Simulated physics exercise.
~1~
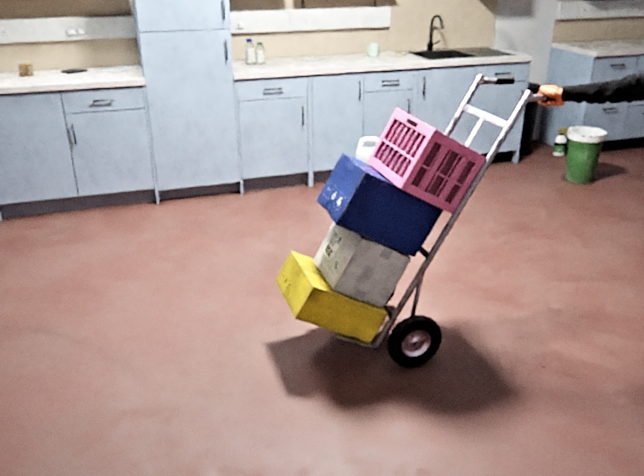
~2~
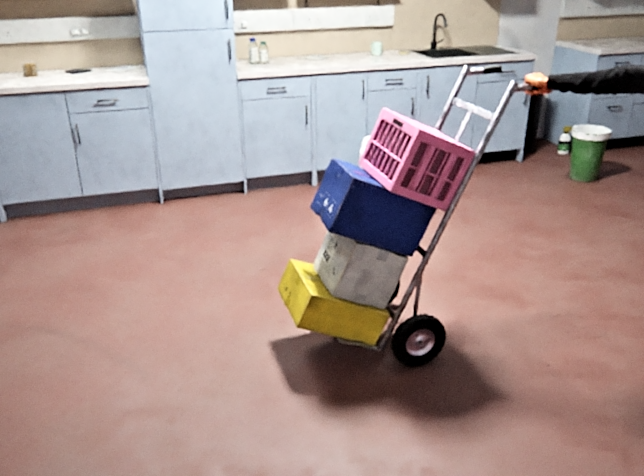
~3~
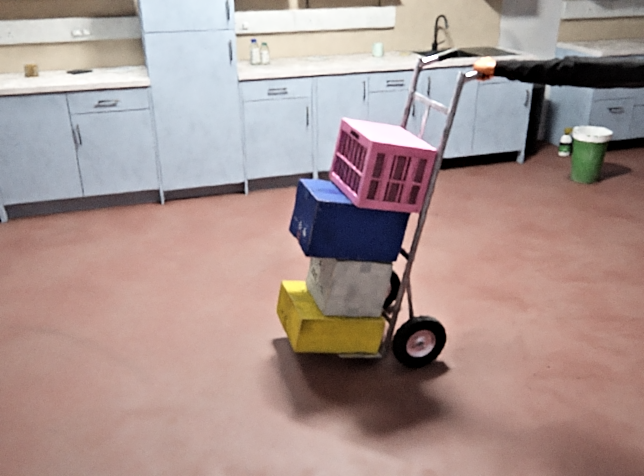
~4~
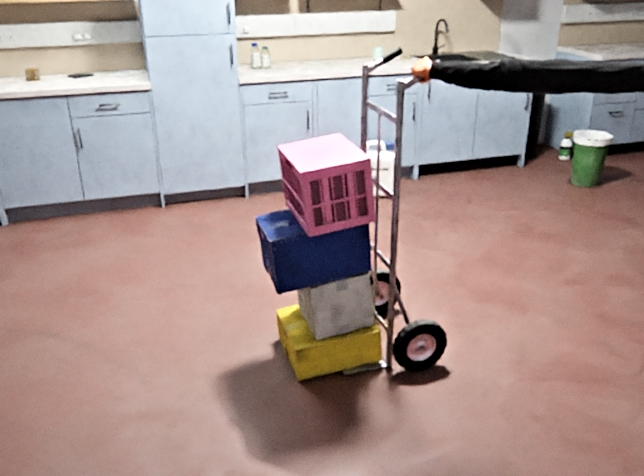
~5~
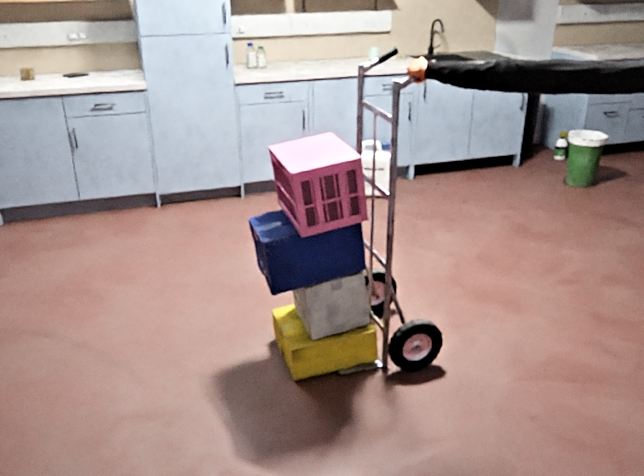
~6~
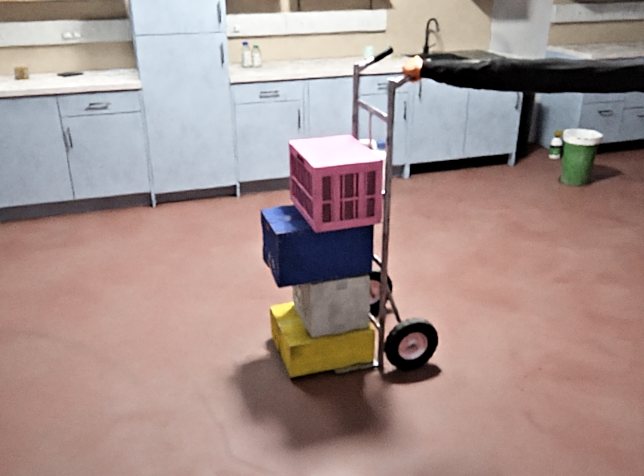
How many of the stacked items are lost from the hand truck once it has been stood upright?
None of them are lost, as the pink crate and the three parcels all remain stacked on the hand truck.
